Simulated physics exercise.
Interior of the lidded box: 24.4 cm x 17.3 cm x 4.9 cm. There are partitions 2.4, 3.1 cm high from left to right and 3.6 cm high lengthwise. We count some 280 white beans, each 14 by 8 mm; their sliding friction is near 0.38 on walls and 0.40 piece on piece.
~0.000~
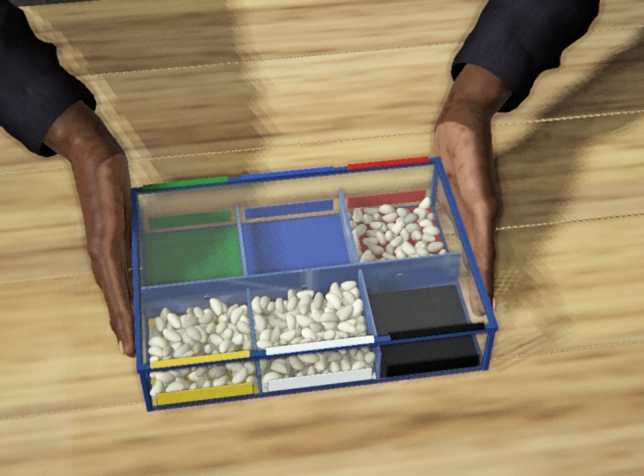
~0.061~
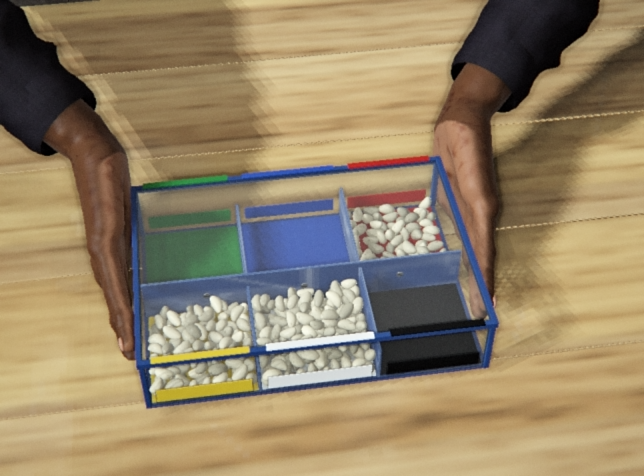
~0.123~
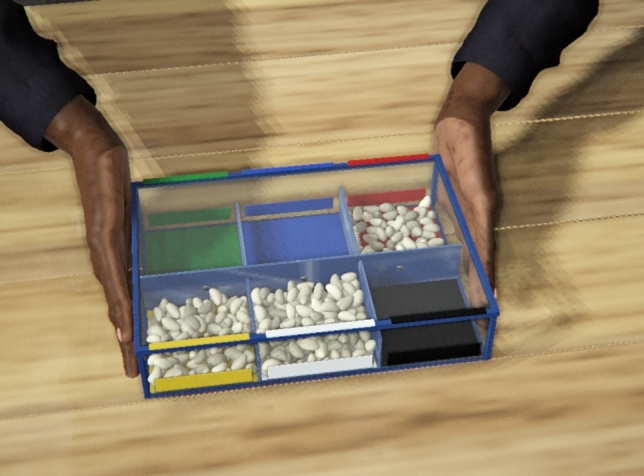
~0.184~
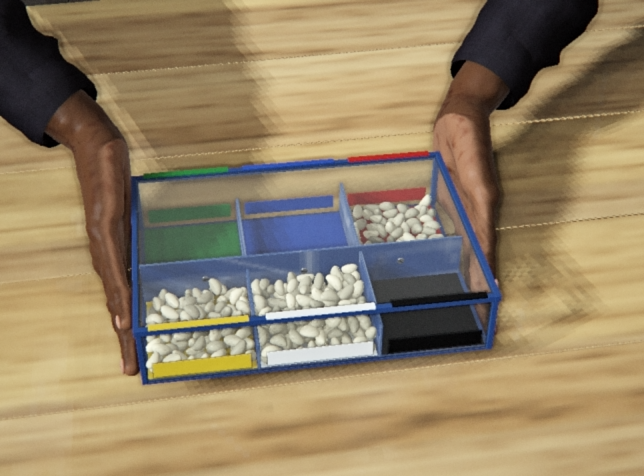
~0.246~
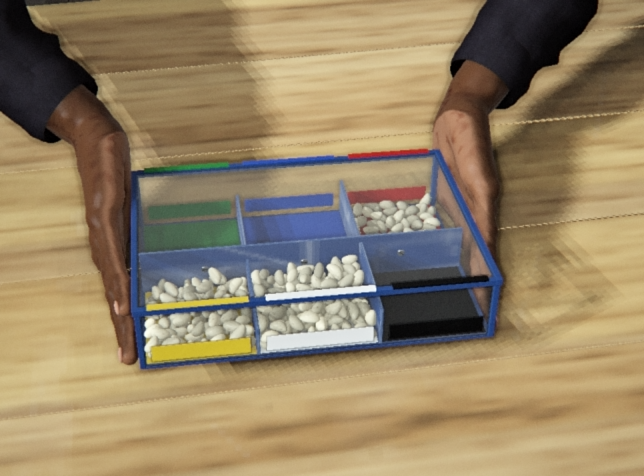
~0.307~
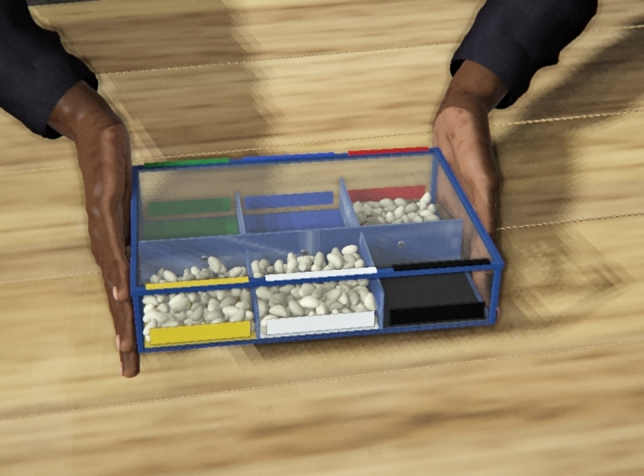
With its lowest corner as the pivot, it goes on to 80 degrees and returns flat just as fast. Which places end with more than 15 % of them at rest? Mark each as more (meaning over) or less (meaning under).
Red - more; blue - less; green - less; yellow - more; white - more; black - less.
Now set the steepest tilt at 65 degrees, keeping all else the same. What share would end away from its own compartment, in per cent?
About 5 per cent.
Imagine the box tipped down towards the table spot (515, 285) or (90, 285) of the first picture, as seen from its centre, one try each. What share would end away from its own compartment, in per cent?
Around 30 % for the first direction, around 30 % for the second.
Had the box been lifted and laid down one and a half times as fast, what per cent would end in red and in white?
That gives red 25 percent and white 35 percent.
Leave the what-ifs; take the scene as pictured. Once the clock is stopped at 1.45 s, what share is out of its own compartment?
Estimate: Some 5 %.
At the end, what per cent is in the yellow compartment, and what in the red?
Yellow at 25 and red at 25, in per cent.
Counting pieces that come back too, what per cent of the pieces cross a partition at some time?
That share comes to about 15 per cent.
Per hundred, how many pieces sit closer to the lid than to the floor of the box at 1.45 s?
Around 20 %.
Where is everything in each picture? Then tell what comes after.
The first picture shows box tilt 0 degrees, front corners at (143, 367) and (491, 325); red 25 %, yellow 35 %, white 45 %.
The second picture shows box tilt 1 degrees, front corners at (142, 362) and (492, 322).
The third picture shows box tilt 4 degrees, front corners at (141, 349) and (493, 311), lowest corner right back.
The fourth picture shows box tilt 8 degrees, front corners at (139, 330) and (494, 295), lowest corner right back.
The fifth picture shows box tilt 11 degrees, front corners at (138, 310) and (495, 279), lowest corner right back.
The sixth picture shows box tilt 15 degrees, front corners at (137, 290) and (496, 263), lowest corner right back; red 25 %, yellow 35 %, white 45 %. Its pace works out near 60 degrees a second.
Then, at 1.45 s, tilt 80 degrees; red 25 %, blue 5 %, yellow 30 %, white 40 %.
After 2.22 s, tilt 35 degrees; red 25 %, blue 10 %, green 5 %, yellow 25 %, white 35 %.
After 3.00 s, tilt 0 degrees; red 25 %, blue 10 %, green 5 %, yellow 25 %, white 35 %.
In the end, at 3.7 s, red 25 %, blue 10 %, green 5 %, yellow 25 %, white 35 %, black 0 %.
